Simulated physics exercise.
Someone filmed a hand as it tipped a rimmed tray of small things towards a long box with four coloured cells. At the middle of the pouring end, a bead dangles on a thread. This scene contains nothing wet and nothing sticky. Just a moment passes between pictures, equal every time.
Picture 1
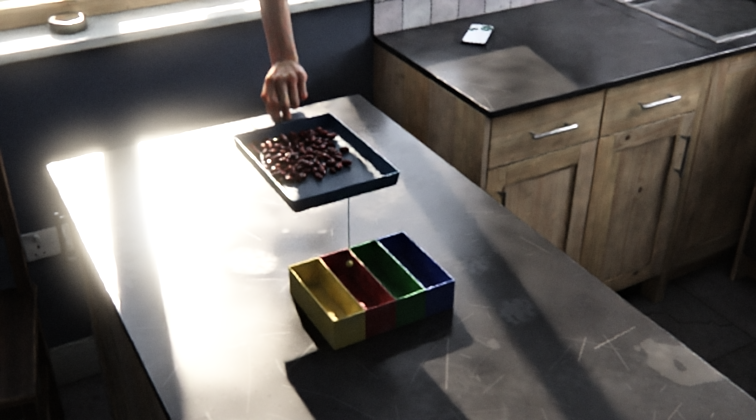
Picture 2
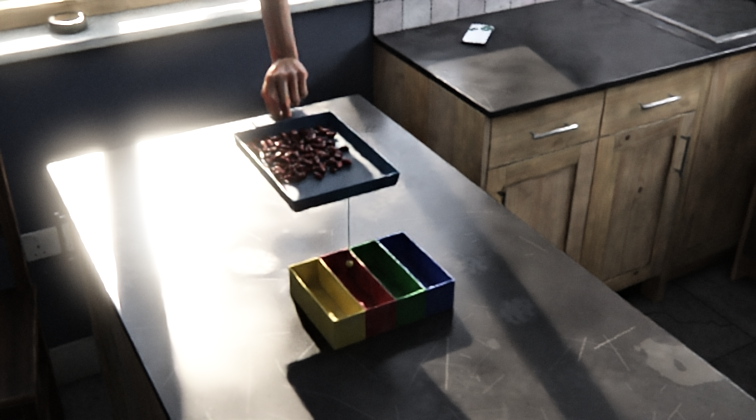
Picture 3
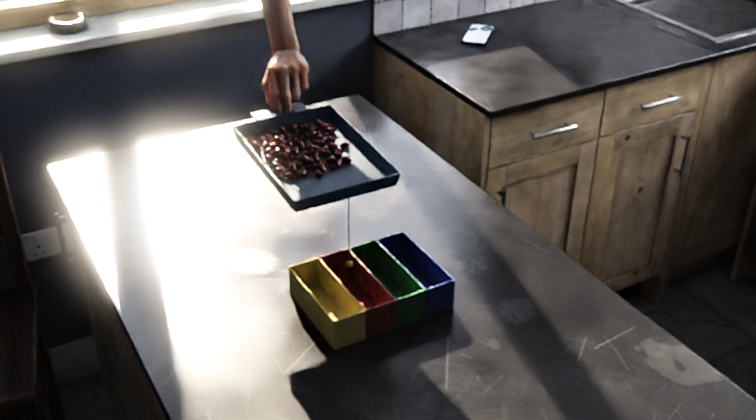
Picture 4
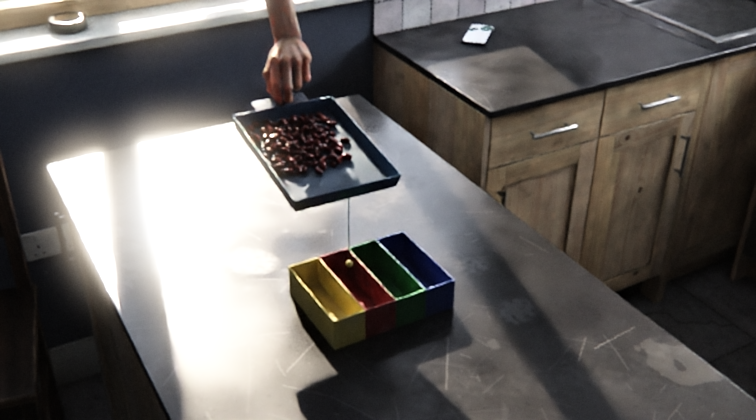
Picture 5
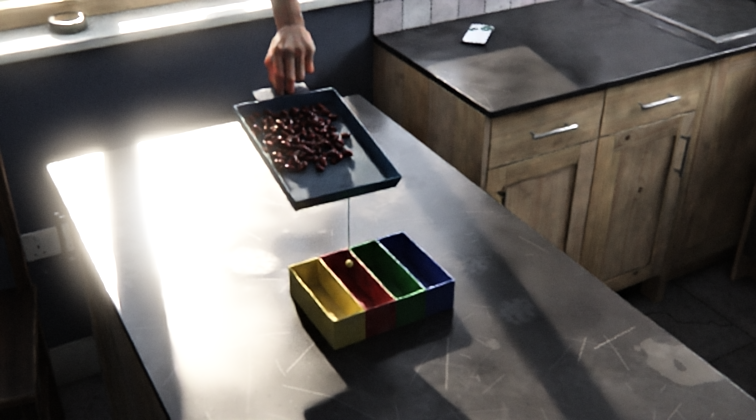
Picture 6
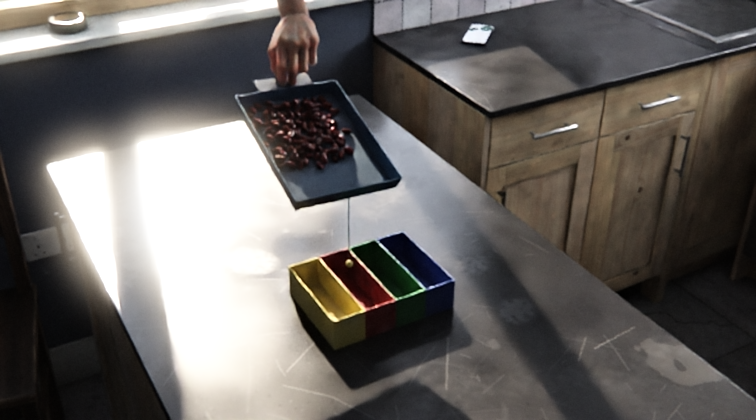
In a sunlit kitchen, a hand held a dark tray of reddish-brown beans above a box with yellow, red, green and blue cells, then gradually raised the tray's far end, tilting it towards the box.
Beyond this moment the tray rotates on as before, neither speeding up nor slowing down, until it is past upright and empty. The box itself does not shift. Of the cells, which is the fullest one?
The green one.
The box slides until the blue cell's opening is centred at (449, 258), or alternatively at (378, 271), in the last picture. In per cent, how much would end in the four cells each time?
You'd see around 80 per cent and then around 60 per cent.
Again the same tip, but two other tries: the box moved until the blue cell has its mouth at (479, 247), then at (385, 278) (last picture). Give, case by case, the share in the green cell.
Trial 1 0%, trial 2 20%.
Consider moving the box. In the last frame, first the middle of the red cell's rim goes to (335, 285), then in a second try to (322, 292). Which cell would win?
So the first one goes to the blue cell and the second to the cell in blue.
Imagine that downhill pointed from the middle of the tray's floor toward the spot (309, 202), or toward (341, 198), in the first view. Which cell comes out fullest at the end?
Try 1 - yellow. Try 2 - yellow.
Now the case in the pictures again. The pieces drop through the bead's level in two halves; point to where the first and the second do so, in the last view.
First part (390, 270), rest (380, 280).
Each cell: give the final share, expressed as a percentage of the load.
The yellow cell holds about 10 %, the red cell about 20 %, the green cell about 40 % and the blue cell about 20 %.
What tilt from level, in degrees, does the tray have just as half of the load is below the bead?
Roughly 115 degrees of tilt.
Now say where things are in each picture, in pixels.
In the first frame, corners of the pouring end at (295, 199) and (396, 171), level; middle of the load at (294, 156), kidney beans; bead on its thread at (349, 264); yellow cell at (349, 327); red cell at (380, 317); green cell at (410, 306); blue cell at (440, 296).
In the second frame, corners of the pouring end at (295, 199) and (397, 172), level; middle of the load at (294, 154).
In the third frame, corners of the pouring end at (295, 199) and (397, 172), tipped barely, lowest at the right corner; middle of the load at (294, 150).
In the fourth frame, corners of the pouring end at (296, 199) and (398, 174), tipped a little, lowest at the right corner; middle of the load at (295, 144).
In the fifth frame, corners of the pouring end at (297, 199) and (399, 175), tipped a little, lowest at the right corner; middle of the load at (295, 138).
In the sixth frame, corners of the pouring end at (298, 199) and (399, 176), tipped clearly, lowest at the right corner; middle of the load at (297, 132); yellow cell at (349, 327); red cell at (380, 317); green cell at (410, 306); blue cell at (440, 296).
Soon, tray tipped steeply; nearly all on the tray; a small part falling or outside the box.
A while on, tray tipped past a quarter turn; most on the tray; a small part in the green cell; a stray few in the blue cell; a stray few in the red cell; a stray few in the yellow cell; a small part falling or outside the box.
Towards the end, tray tipped past a quarter turn; about a third in the green cell; about a quarter in the red cell; a small part in the blue cell; a small part in the yellow cell; a small part falling or outside the box.
Finally, tray tipped past a quarter turn; about a third in the green cell; about a quarter in the red cell; a small part in the blue cell; a small part in the yellow cell; a small part outside the box.
